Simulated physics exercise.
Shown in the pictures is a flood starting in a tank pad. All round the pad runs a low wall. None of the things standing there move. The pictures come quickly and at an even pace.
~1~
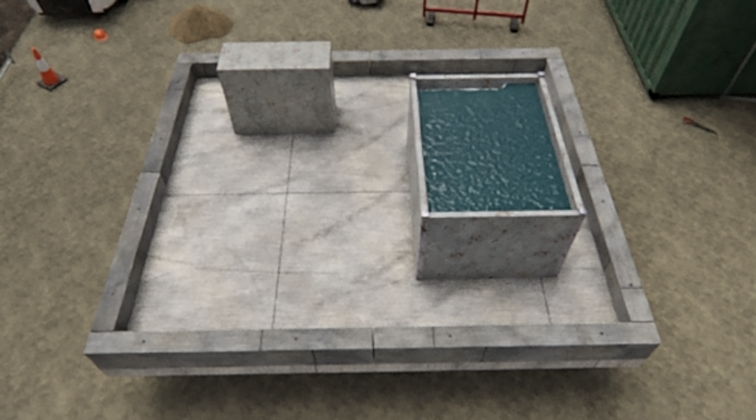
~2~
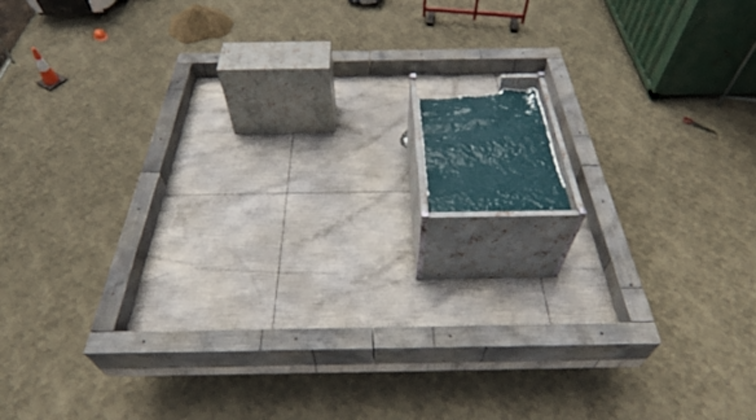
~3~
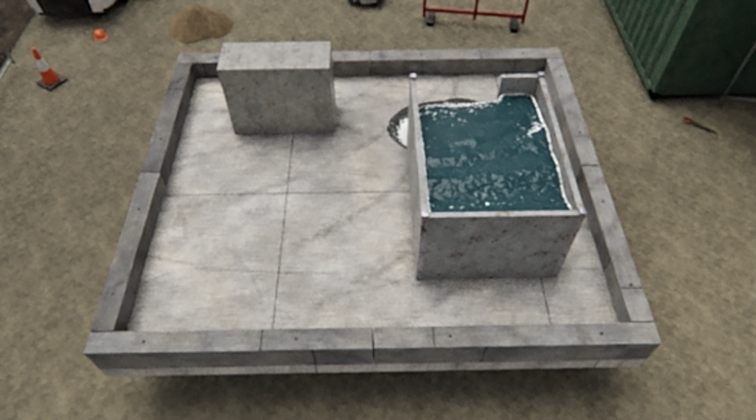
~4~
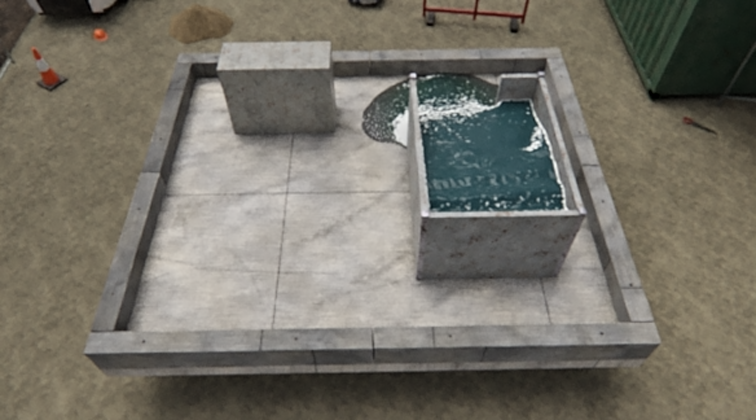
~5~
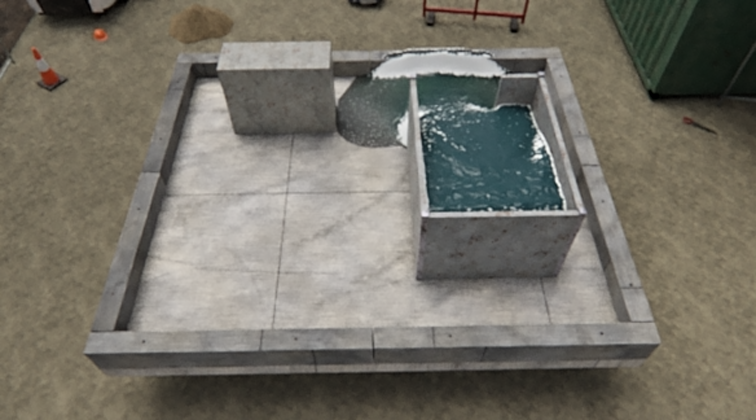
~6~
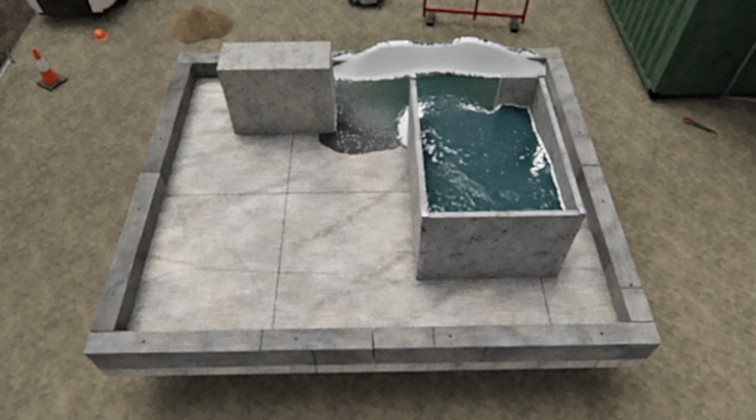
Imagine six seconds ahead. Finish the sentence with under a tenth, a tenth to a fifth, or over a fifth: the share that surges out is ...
The share that surges out is over a fifth.
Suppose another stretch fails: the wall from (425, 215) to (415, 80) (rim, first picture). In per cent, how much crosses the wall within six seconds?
Around 20 percent.
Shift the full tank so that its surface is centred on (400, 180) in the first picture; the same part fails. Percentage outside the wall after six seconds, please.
About 16 per cent.
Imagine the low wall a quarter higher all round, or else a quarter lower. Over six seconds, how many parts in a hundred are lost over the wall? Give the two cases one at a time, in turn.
Around 16 percent for the first try and around 36 percent for the second, I'd say.
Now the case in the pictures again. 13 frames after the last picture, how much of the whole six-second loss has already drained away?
Near 80 %.
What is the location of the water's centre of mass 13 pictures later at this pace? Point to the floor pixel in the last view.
My guess is about (415, 143).
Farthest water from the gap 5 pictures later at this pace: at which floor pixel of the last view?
I'd say at around (198, 79).
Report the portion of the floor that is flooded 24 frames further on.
Some 95 in a hundred.
A moment on, water covers 25 % of the floor; the low wall has let 1 % over.
Next, water covers 35 % of the floor; the low wall has let 6 % over.
Then, water covers 50 % of the floor; the low wall has let 19 % over.
Later, water covers 80 % of the floor; the low wall has let 24 % over.
In the end, water covers 85 % of the floor; the low wall has let 24 % over.
